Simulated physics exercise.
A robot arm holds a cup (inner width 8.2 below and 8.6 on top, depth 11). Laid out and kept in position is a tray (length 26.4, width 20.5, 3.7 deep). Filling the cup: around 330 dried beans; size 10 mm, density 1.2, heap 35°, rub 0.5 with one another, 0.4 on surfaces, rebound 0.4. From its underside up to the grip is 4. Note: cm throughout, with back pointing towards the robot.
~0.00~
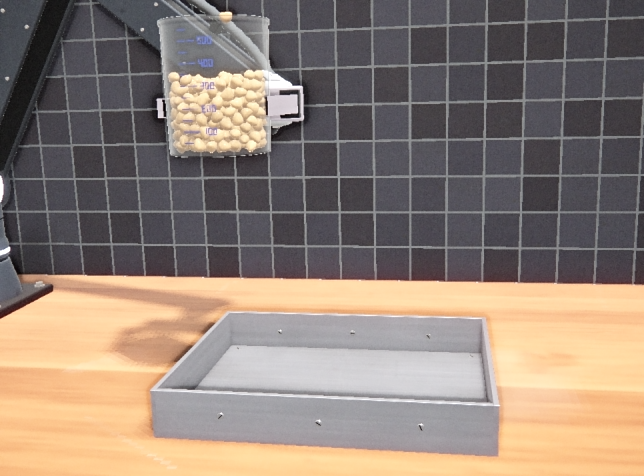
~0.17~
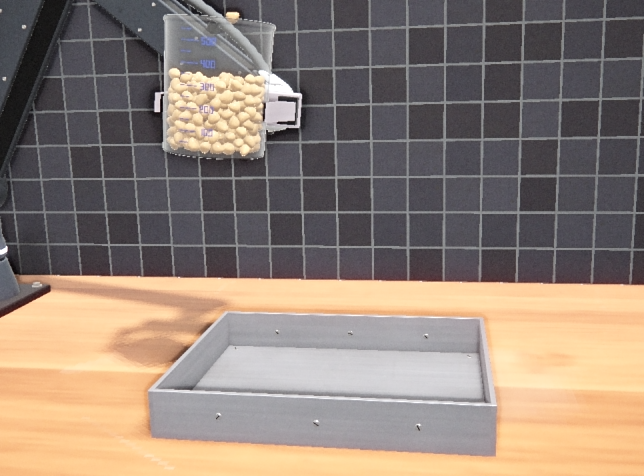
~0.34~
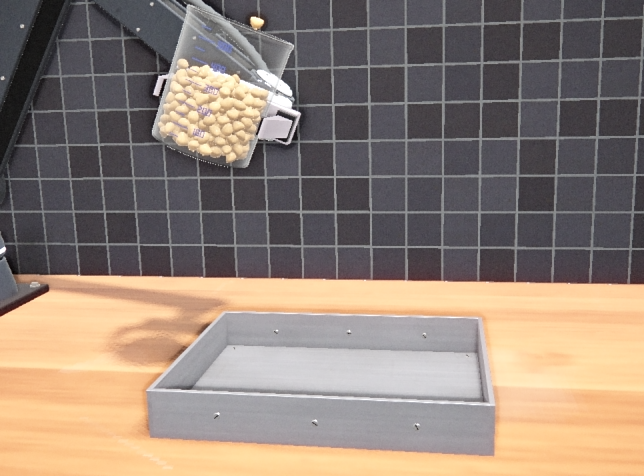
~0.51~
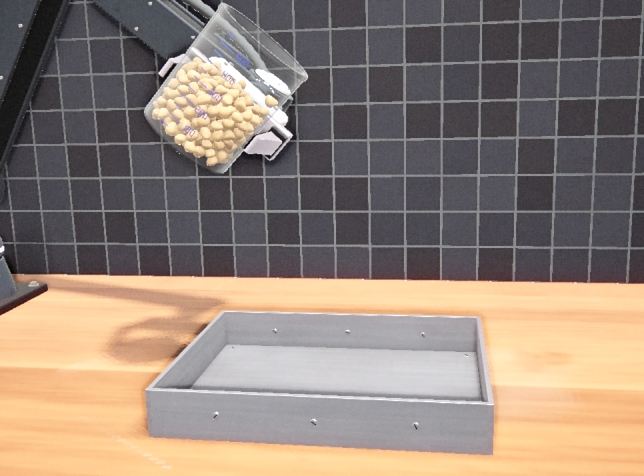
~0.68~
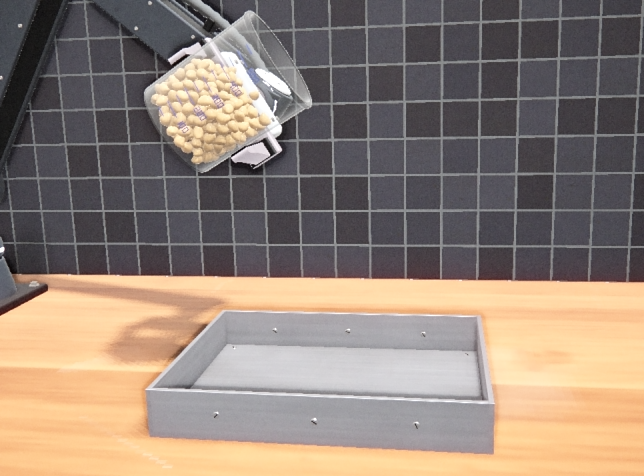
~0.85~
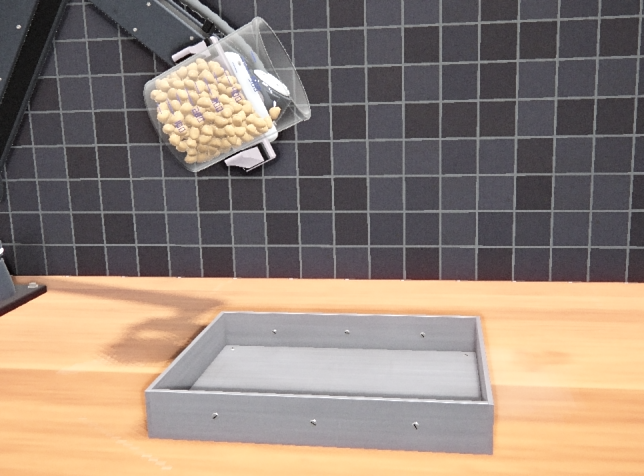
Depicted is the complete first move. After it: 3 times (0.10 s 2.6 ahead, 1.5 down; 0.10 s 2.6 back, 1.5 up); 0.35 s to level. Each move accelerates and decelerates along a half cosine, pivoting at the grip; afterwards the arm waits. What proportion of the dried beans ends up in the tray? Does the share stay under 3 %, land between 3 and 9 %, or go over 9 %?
It stays under 3 %.
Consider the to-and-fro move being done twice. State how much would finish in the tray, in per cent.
I'd expect something close to 0 per cent.
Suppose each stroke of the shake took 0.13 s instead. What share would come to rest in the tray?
Roughly 0 percent would.
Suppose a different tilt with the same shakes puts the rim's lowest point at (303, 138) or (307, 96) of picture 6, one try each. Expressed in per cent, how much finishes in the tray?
The first try gives around 15 percent and the second around 0 percent.
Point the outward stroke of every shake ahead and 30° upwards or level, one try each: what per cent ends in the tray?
It comes to around 20 per cent on the first try and around 10 per cent on the second.
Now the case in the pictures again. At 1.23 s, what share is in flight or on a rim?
Roughly 0 per cent.
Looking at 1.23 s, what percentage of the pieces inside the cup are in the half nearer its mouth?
30 %.
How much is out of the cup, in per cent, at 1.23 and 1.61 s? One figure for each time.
The share out is 0 per cent at the earlier time and 0 per cent at the later one.
After 1.23 s, tilted 65° forward, highest piece 28 above the table; 333 in the cup.
After 1.61 s, tilted 37° forward, highest piece 29 above the table; 333 in the cup.
After 2.00 s, level, highest piece 31 above the table; 333 in the cup.
After 3.05 s, level, highest piece 31 above the table; 333 in the cup.
At rest, 333 in the cup. That is 0 % in the tray.
